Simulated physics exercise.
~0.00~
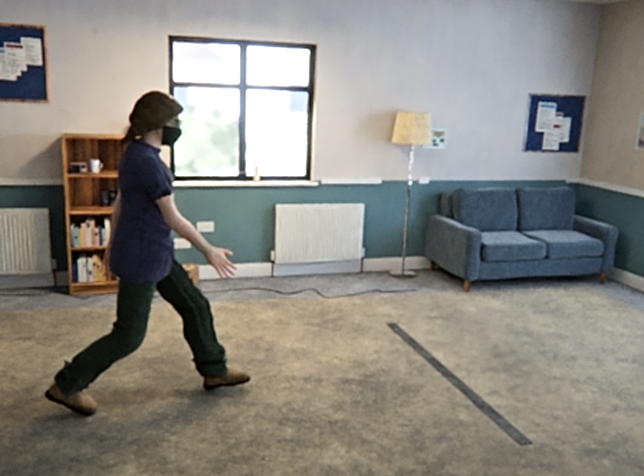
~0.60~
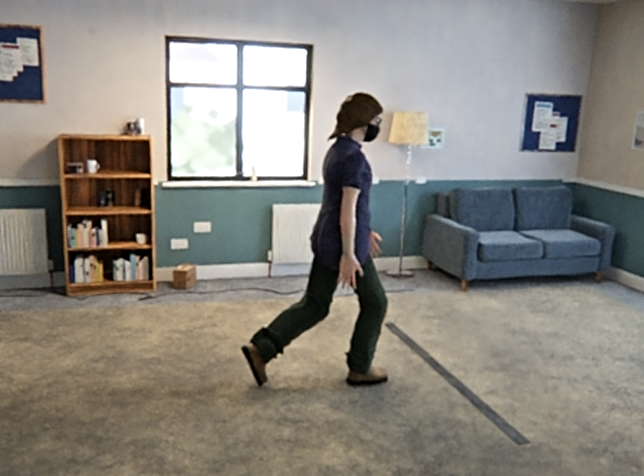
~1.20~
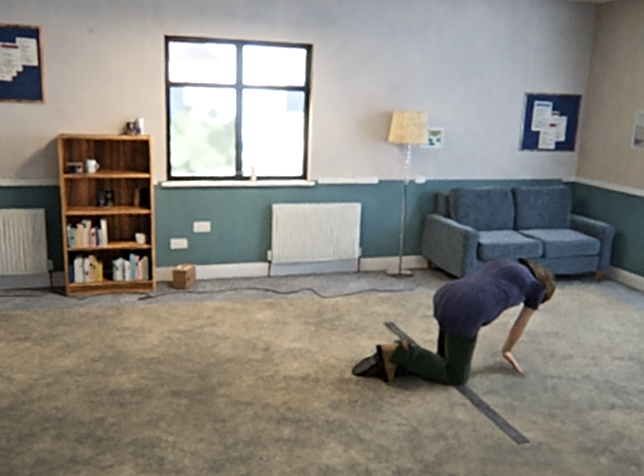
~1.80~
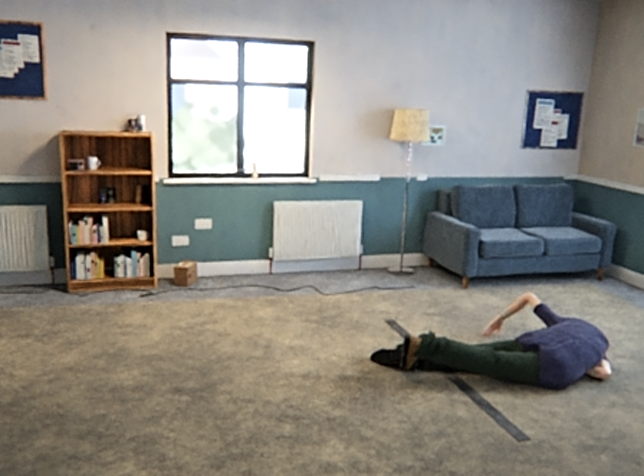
A room with a grey carpet and walls pale above and teal below is seen from the side by a slightly swaying camera. A wooden bookcase stands at the left, a window and white radiator in the middle, and a lamp beside a blue sofa at the right, with a black strip across the floor. A person in a dark cap, mask, navy top and green trousers strides rightward toward the strip. The person then drops onto knees and hands at the strip, and ends lying stretched on the floor, hips, chest and head beyond it, legs across it, one arm bent up.
